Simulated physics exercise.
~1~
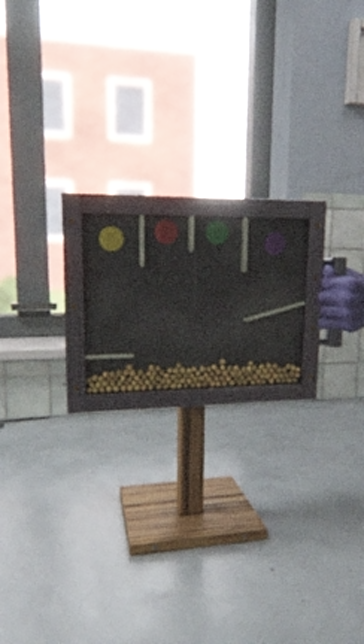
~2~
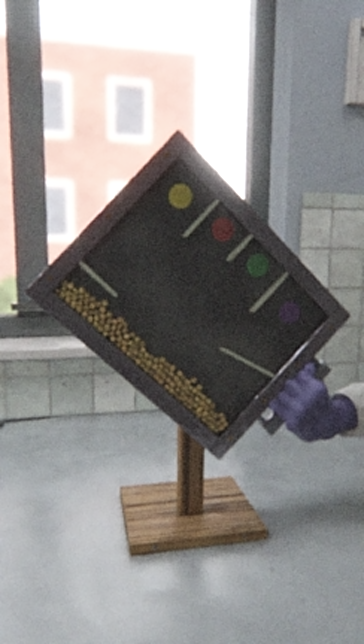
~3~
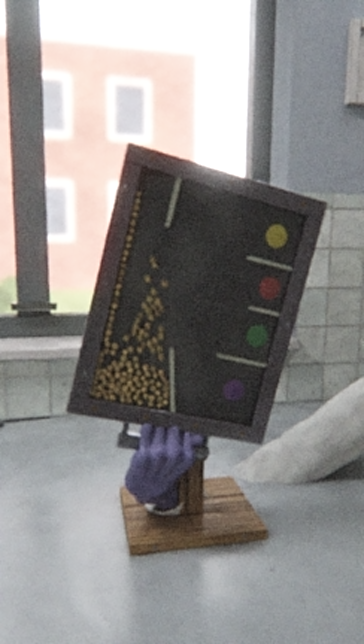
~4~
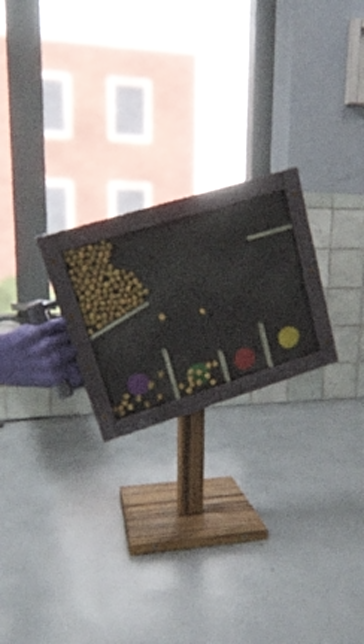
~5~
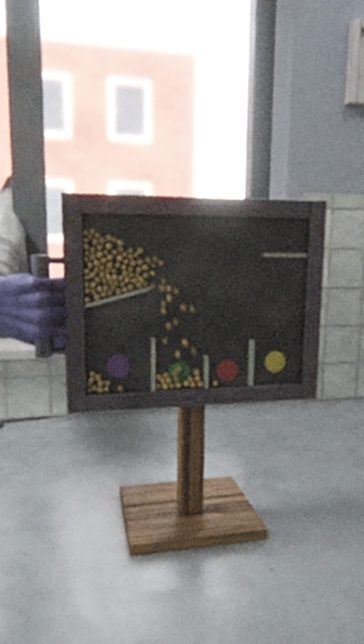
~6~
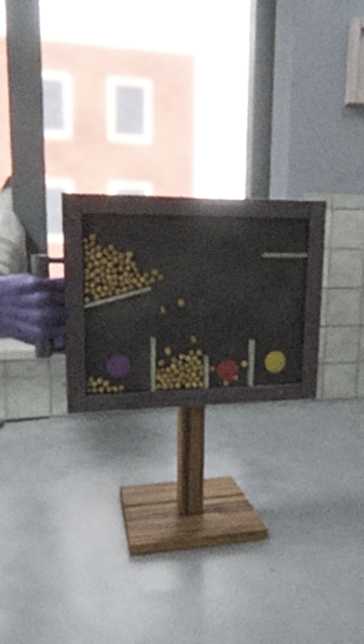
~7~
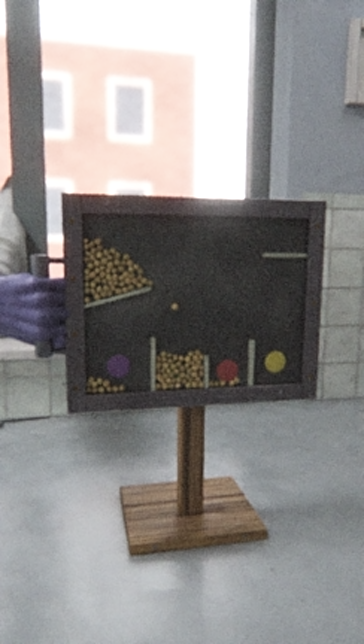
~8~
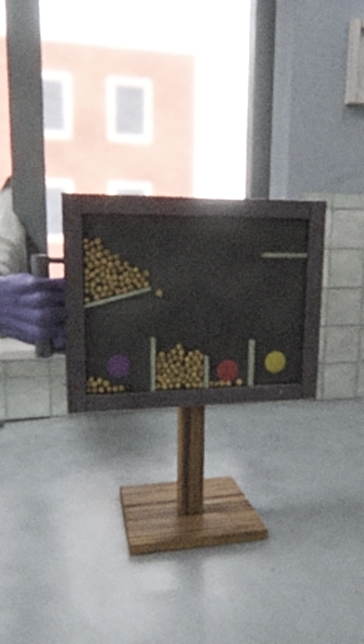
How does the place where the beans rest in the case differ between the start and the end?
At the start the beans lie in a low layer along the bottom of the case. At the end they sit higher overall and further left, with a large heap on the slanted ledge at the left and most of the rest in the green-dotted pocket below.
